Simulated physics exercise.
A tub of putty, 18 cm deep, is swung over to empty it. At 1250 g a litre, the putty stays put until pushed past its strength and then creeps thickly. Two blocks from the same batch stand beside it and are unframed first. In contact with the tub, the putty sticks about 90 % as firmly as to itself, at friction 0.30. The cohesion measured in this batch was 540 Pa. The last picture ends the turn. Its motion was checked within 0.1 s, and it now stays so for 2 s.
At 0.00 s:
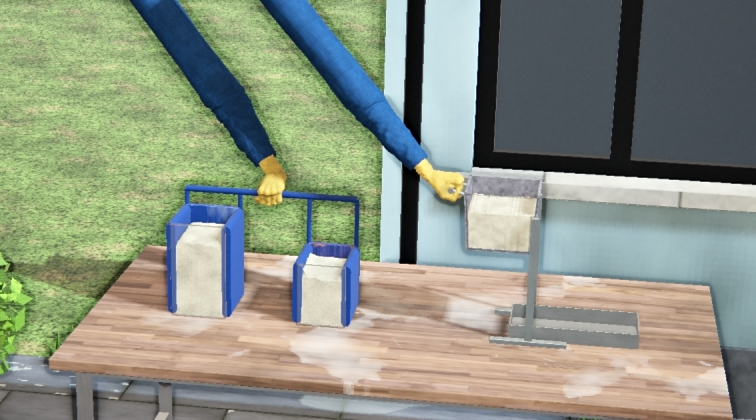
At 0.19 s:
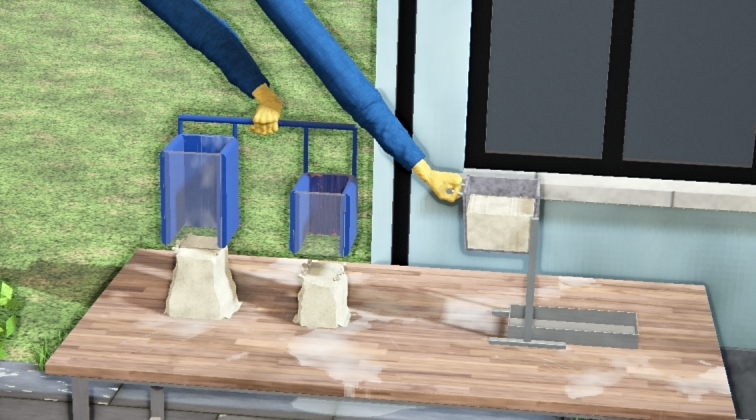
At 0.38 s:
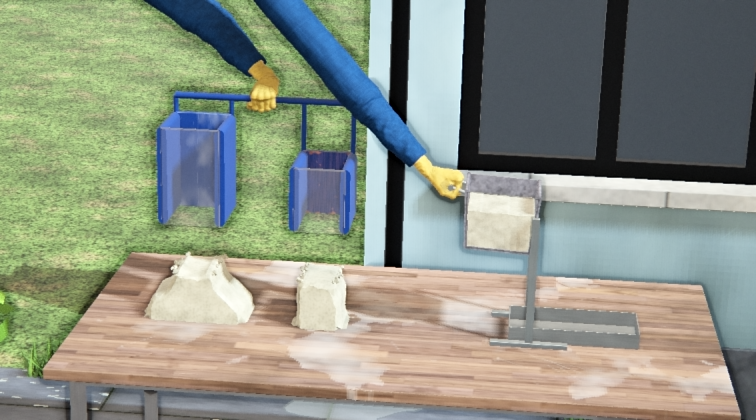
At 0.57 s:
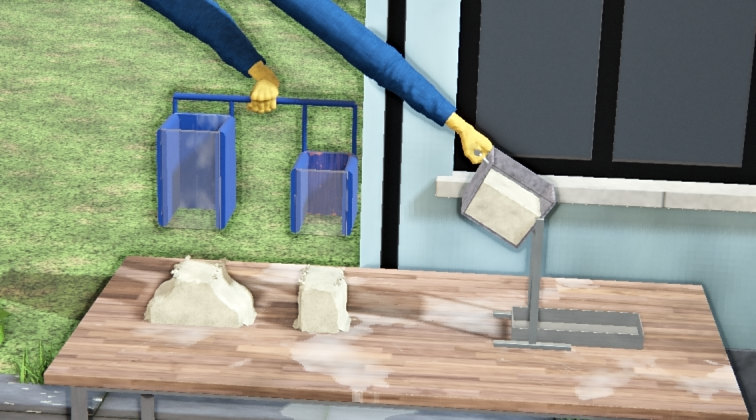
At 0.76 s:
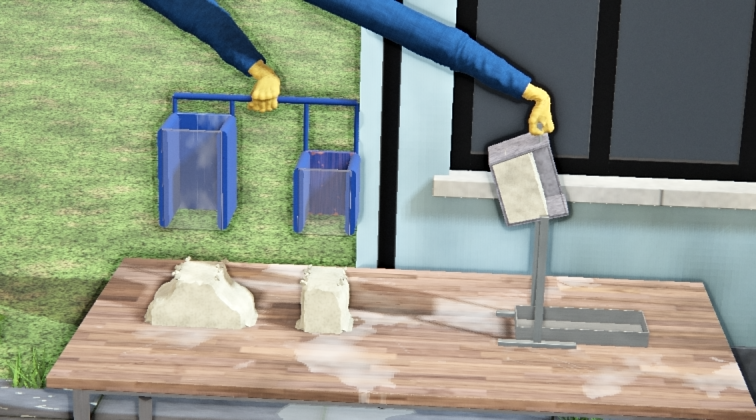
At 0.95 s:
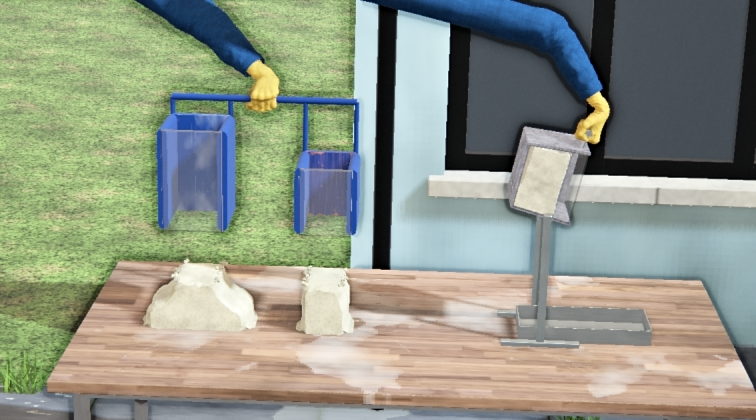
The clip opens with gloved hands holding joined blue moulds around two pale putty blocks and a clear tub of putty on a stand. One hand lifts the moulds away, and the taller left block slumps wide while the right settles slightly. The other hand swings the tub over rightward, putty still inside.
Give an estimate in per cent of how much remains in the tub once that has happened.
43 %.
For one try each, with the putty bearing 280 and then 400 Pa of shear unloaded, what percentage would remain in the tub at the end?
The answers, in order, are 30 % and 35 %.
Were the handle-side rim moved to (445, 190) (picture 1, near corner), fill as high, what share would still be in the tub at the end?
Near 30 per cent.
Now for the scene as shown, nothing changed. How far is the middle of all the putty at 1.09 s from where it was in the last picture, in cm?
The change is near 5 cm.
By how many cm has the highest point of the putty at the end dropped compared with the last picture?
Roughly 13 cm.
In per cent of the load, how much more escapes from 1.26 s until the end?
10 %.
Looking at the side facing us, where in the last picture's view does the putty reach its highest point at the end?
Highest point: Approx. (540, 192).
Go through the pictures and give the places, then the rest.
Handle-side rim at (467, 193), tilt 0 degrees; crest of the putty at (473, 212); block heights 26 cm, 17 cm (left to right), in the first frame.
Handle-side rim at (466, 194), tilt 0 degrees; crest of the putty at (472, 212); block heights 23 cm, 16 cm (left to right), in the second frame.
Handle-side rim at (468, 191), tilt 3 degrees; crest of the putty at (472, 210); block heights 17 cm, 16 cm (left to right), in the third frame.
Handle-side rim at (494, 164), tilt 31 degrees; crest of the putty at (486, 183); block heights 16 cm, 16 cm (left to right), in the fourth frame.
Handle-side rim at (549, 146), tilt 72 degrees; crest of the putty at (530, 155); block heights 16 cm, 16 cm (left to right), in the fifth frame.
Handle-side rim at (589, 156), tilt 102 degrees; crest of the putty at (537, 148); block heights 16 cm, 16 cm (left to right), in the sixth frame.
After 1.09 s, the tub is at 102 degrees and holds 100 %.
After 1.26 s, the tub is at 102 degrees and holds 54 %.
After 1.43 s, the tub is at 102 degrees and holds 43 %.
After 1.60 s, the tub is at 102 degrees and holds 43 %.
After 2.95 s, the tub is at 102 degrees and holds 43 %.
